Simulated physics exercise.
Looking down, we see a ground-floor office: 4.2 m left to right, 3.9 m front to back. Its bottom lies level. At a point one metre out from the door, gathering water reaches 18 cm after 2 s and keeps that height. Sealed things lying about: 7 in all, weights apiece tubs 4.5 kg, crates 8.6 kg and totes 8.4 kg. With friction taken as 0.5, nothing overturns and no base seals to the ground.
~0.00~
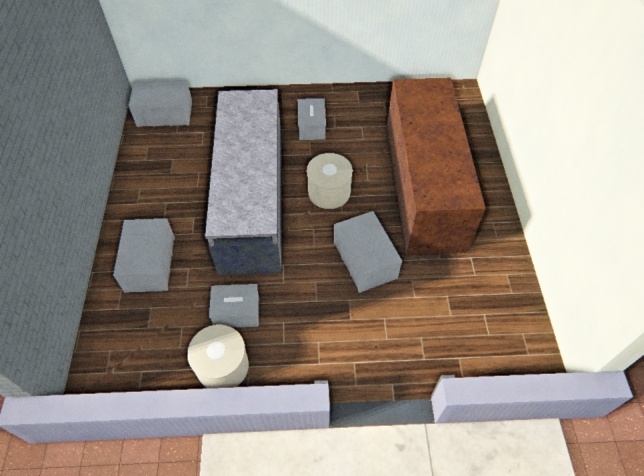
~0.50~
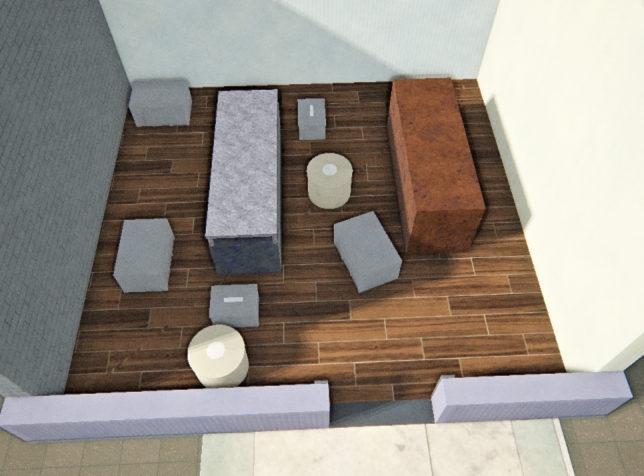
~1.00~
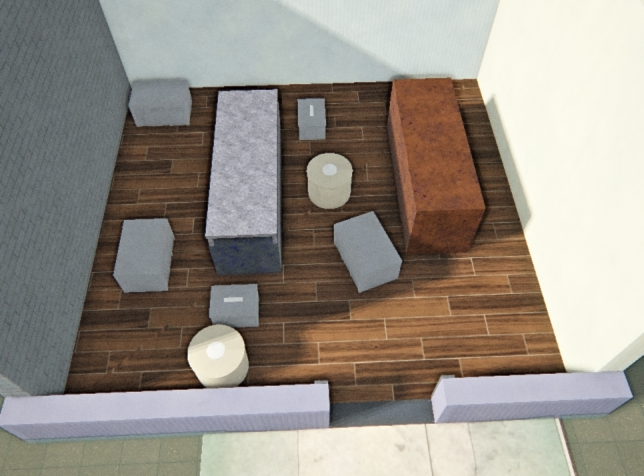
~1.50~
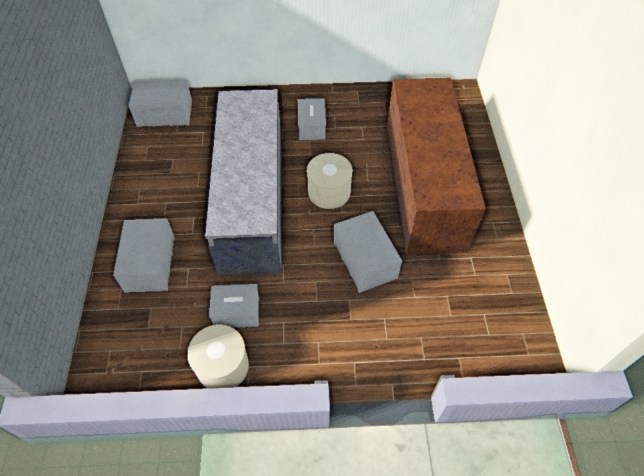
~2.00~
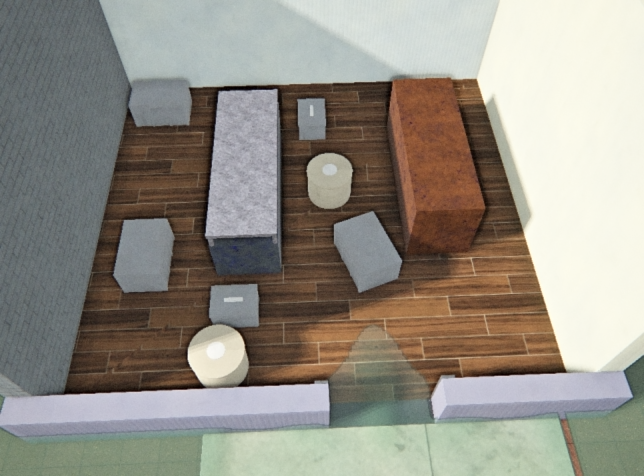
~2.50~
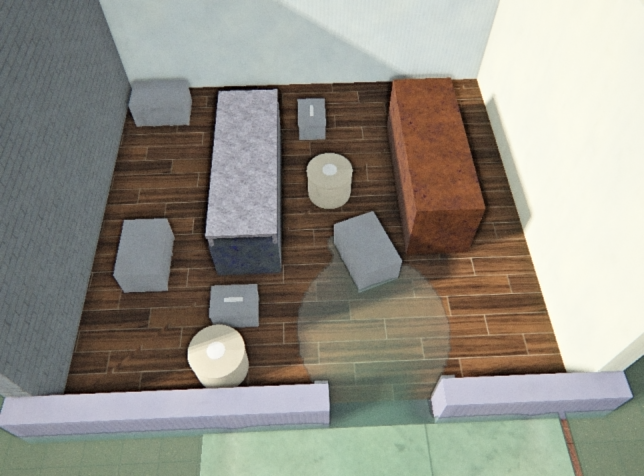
Ground-floor office seen from above, water tinting the paving outside, then spreading through the doorway across the wooden floor, furnishings staying still.
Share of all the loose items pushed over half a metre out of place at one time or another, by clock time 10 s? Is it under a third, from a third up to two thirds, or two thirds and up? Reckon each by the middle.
I would say from a third up to two thirds.
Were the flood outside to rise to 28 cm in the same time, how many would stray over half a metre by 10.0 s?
Then the count would be 5.
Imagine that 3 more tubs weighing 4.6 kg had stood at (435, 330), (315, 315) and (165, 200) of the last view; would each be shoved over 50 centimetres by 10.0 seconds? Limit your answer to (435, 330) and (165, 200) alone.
In that order: Beyond the mark, within the mark.
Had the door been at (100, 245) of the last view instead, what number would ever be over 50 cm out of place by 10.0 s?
The count would be 4.
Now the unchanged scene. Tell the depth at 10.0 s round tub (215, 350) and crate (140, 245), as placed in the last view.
I'd put it at 3 cm and 4 cm respectively.
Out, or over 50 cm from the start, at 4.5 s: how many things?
2.
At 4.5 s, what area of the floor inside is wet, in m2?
About 8.0 m2 is covered.
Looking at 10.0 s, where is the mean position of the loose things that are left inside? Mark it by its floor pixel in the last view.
Around (277, 208).
After 3.5 s 0 of 7 are over 50 cm from their spots; 0 afloat.
After 4.5 s 2 of 7 are over 50 cm from their spots; 2 afloat.
After 7.0 s 3 of 7 are over 50 cm from their spots; 2 afloat.
After 10.0 s 4 of 7 are over 50 cm from their spots, and 4 have been at some point; 3 afloat.
